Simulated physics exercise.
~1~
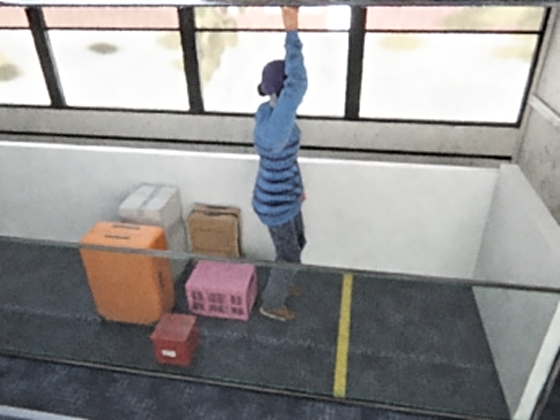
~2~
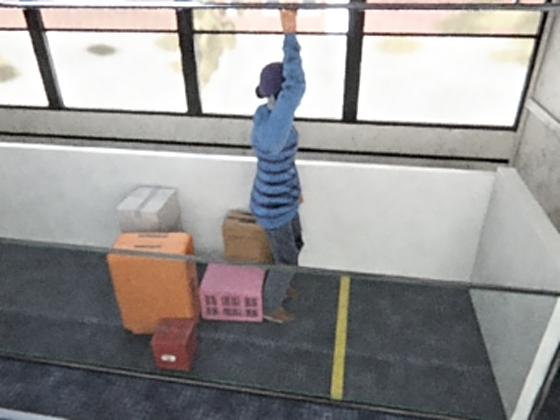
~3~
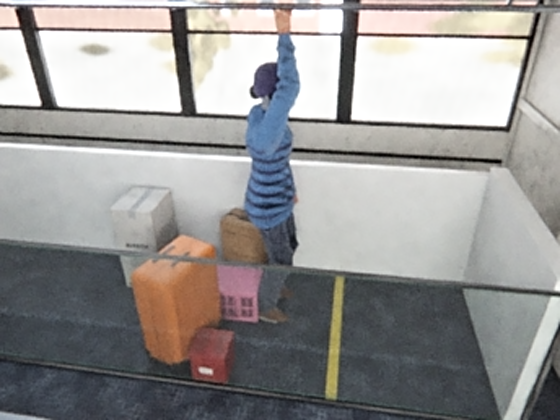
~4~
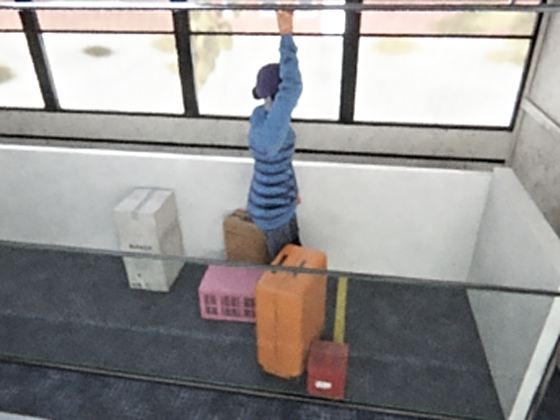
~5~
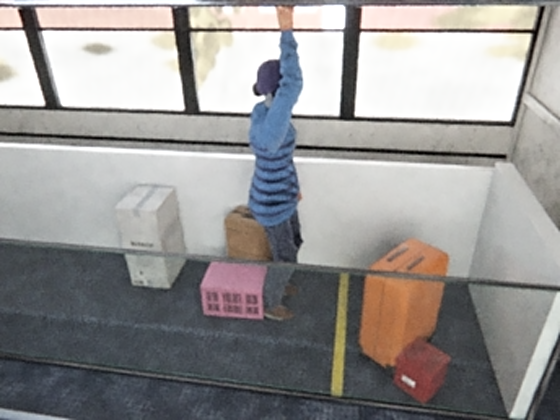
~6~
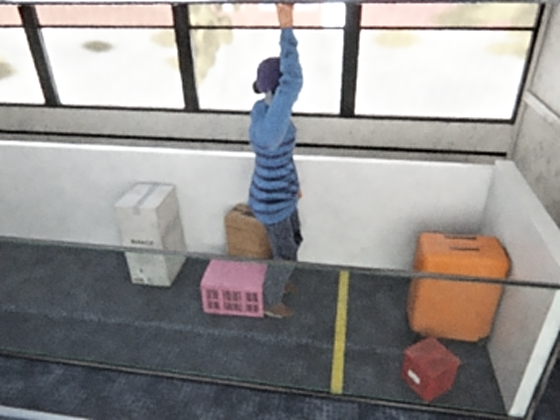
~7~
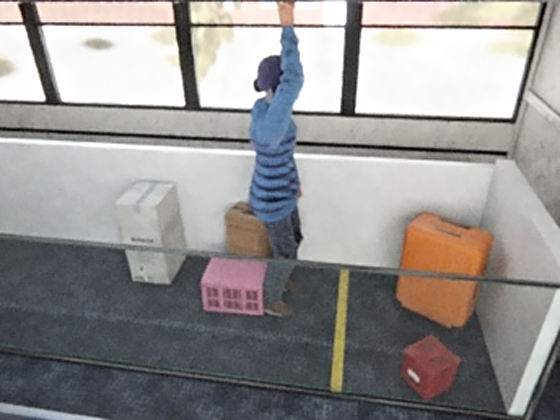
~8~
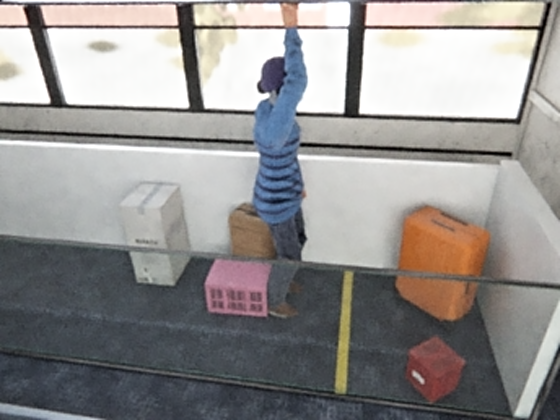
A big orange suitcase stands at the left of a grey-floored, white-walled luggage bay, seen from above through a slightly swaying view. Around it are a small red tub, a pink crate, a brown case and a pale box by the back wall, while a passenger in a blue striped top grips an overhead rail. The orange case slides right, the crate and brown case shifting briefly before stopping near the passenger's legs. Turning as it goes, the orange case passes in front with the red tub and crosses the yellow line. It drifts back towards the rear wall and settles upright, the tub resting nearer the front.
